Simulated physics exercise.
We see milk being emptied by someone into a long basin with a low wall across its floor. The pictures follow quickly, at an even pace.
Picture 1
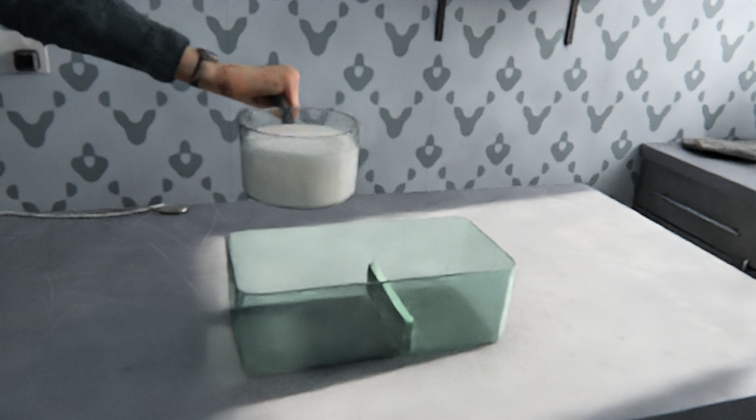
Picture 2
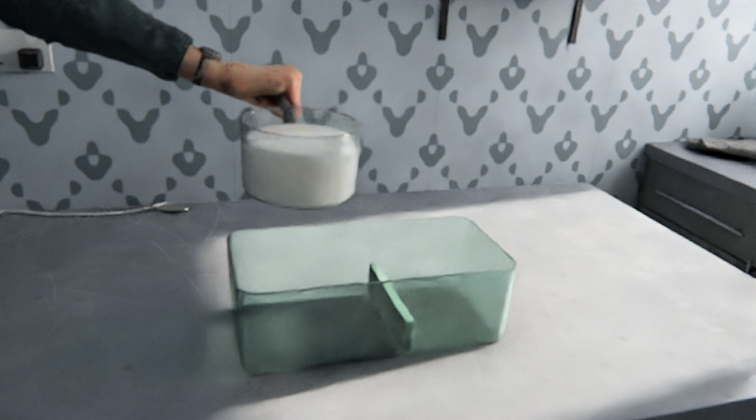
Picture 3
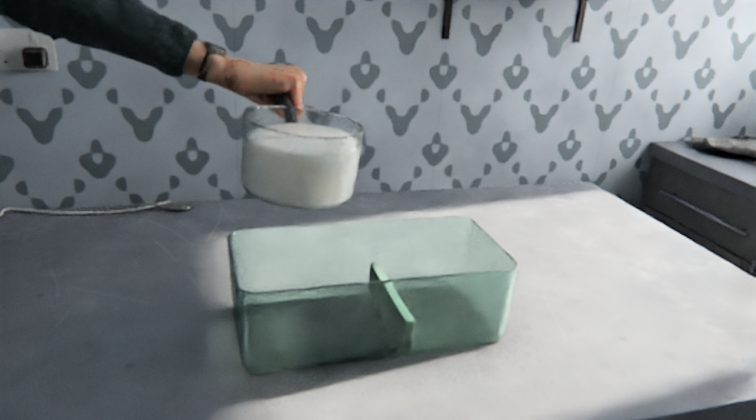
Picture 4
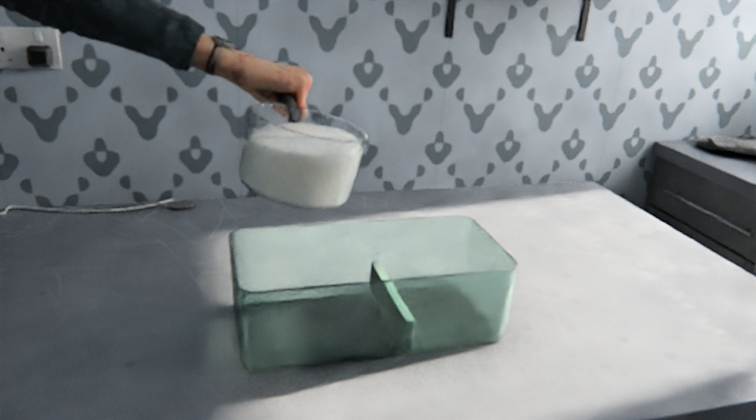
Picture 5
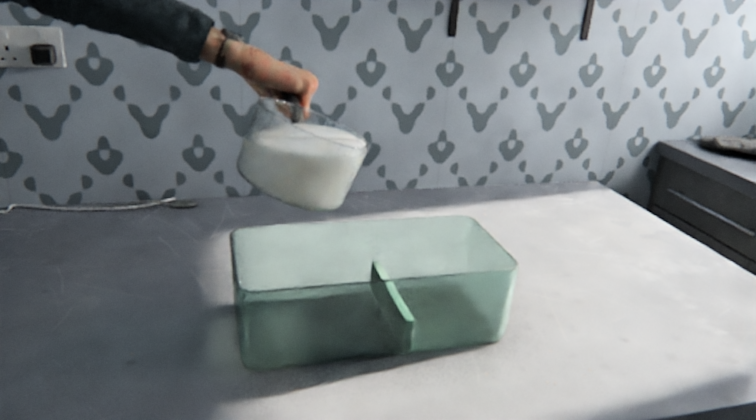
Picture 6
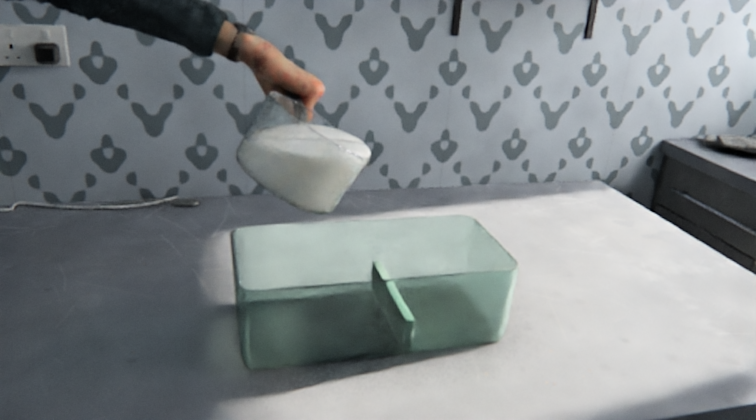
A hand holding a clear container of milk above a long green divided basin, tilting it steadily towards the right.
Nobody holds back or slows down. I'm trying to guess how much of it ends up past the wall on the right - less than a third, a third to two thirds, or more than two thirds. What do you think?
I'd say a third to two thirds.
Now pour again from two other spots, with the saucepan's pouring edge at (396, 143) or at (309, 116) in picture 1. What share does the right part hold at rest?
Near 90 in a hundred first, near 5 in a hundred second.
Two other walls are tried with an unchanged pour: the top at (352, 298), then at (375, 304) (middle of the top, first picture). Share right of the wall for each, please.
That'd be about 90 percent for the first and about 65 percent for the other.
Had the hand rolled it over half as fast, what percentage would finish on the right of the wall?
I'd put it at some 65 percent.
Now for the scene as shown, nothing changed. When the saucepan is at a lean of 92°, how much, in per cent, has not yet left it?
About 40 % remains.
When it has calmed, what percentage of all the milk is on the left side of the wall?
Close to 50 in a hundred.
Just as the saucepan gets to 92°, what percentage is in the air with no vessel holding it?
Around 35 percent.
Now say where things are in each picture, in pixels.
Tilt 0°; pouring edge (357, 122); surface from (242, 138) to (353, 136); the long basin's rim runs from (231, 263) to (491, 241); the wall's top is at (389, 291), in the first frame.
Tilt 1°; pouring edge (358, 124); surface from (243, 138) to (354, 136), in the second frame.
Tilt 6°; pouring edge (361, 128); surface from (245, 137) to (356, 137), in the third frame.
Tilt 12°; pouring edge (364, 134); surface from (248, 137) to (359, 137), in the fourth frame.
Tilt 21°; pouring edge (365, 143); surface from (248, 139) to (363, 139), in the fifth frame.
Tilt 32°; pouring edge (366, 155); surface from (246, 139) to (362, 146); 2 per cent is over the edge, in the sixth frame.
A moment on, the saucepan is tipped on its side and 38 per cent is still to pour, 4 is left of the wall and 22 right of it.
Next, the saucepan is tipped right over and 8 per cent is still to pour, 36 is left of the wall and 50 right of it.
Then the saucepan is tipped right over and 0 per cent is still to pour, 49 is left of the wall and 48 right of it.
Later the saucepan is tipped right over and 0 per cent is still to pour, 50 is left of the wall and 48 right of it.
In the end 51 per cent lies left of the wall, 48 right of it and 1 outside.
